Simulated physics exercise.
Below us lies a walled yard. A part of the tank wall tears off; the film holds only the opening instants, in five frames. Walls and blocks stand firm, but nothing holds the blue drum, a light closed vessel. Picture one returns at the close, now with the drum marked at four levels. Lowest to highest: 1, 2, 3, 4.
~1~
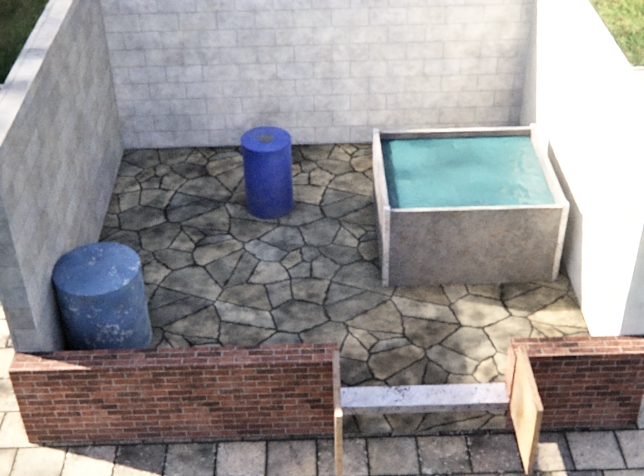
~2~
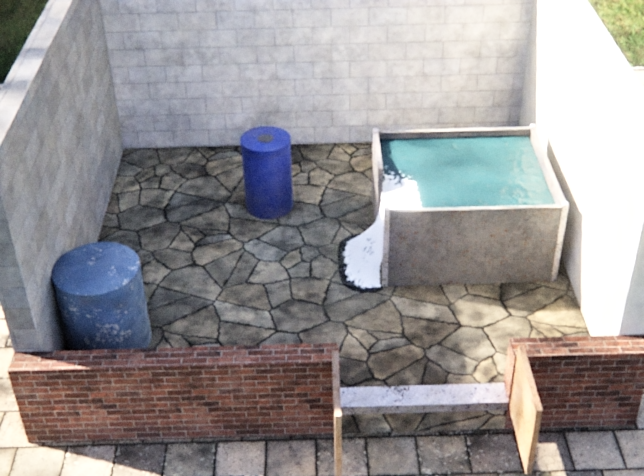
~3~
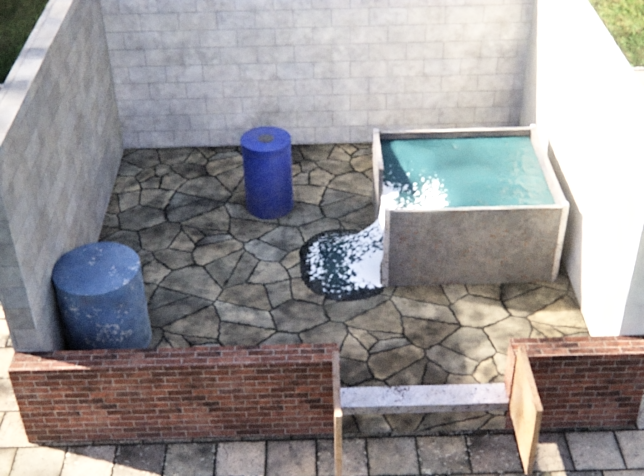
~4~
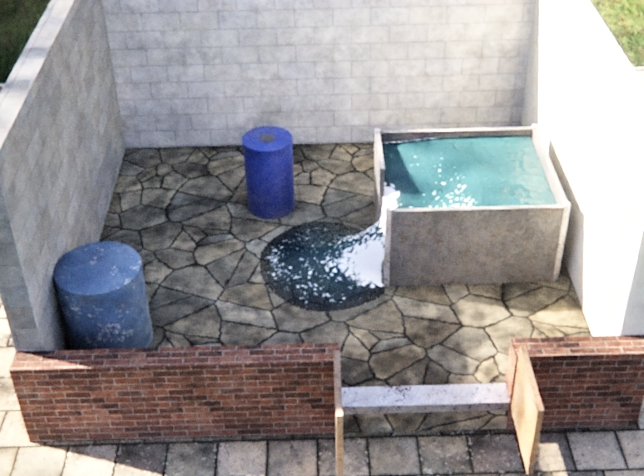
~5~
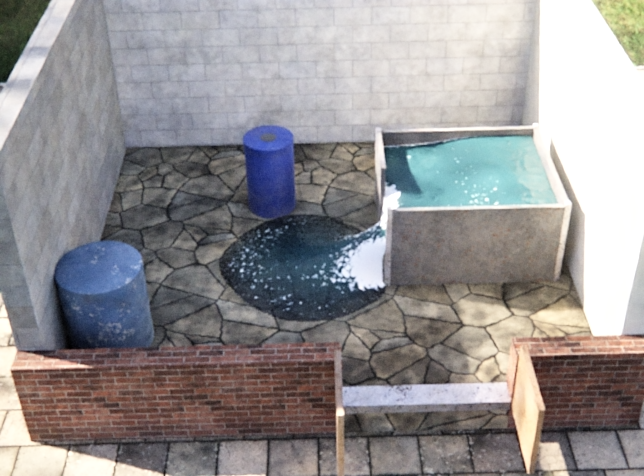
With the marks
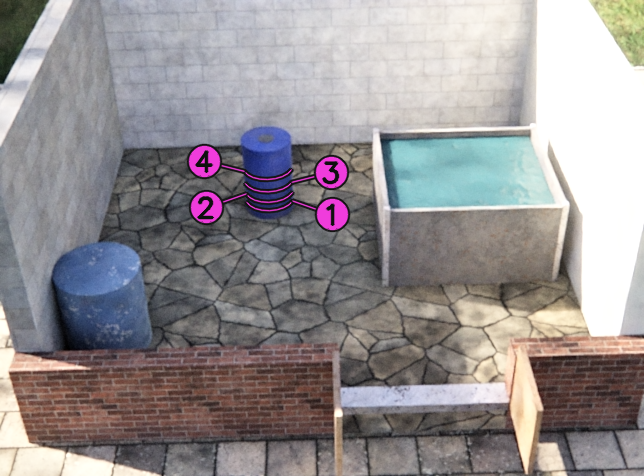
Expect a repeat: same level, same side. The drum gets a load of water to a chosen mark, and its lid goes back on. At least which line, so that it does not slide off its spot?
That is mark 1.
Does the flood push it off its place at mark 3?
No.
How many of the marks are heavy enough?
All of the four.
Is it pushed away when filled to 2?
No, that is safe.
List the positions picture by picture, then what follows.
Lid of the blue drum at (266, 139); tank full, its middle at (464, 173); open gate at (425, 345).
Water covers 2 % of the ground and is seen nearest the drum at (348, 245).
Water covers 4 % of the ground and is seen nearest the drum at (330, 233).
Water covers 8 % of the ground and is seen nearest the drum at (308, 227).
Lid of the blue drum at (268, 138); water covers 12 % of the ground and is seen nearest the drum at (269, 224).
On the marked copy, 1 at (269, 210); 2 at (268, 202); 3 at (268, 191); 4 at (267, 179); from the bottom up 1, 2, 3, 4.
With 1, it does not move.
With 2, it does not move.
With 3, it does not move.
With 4, it does not move.
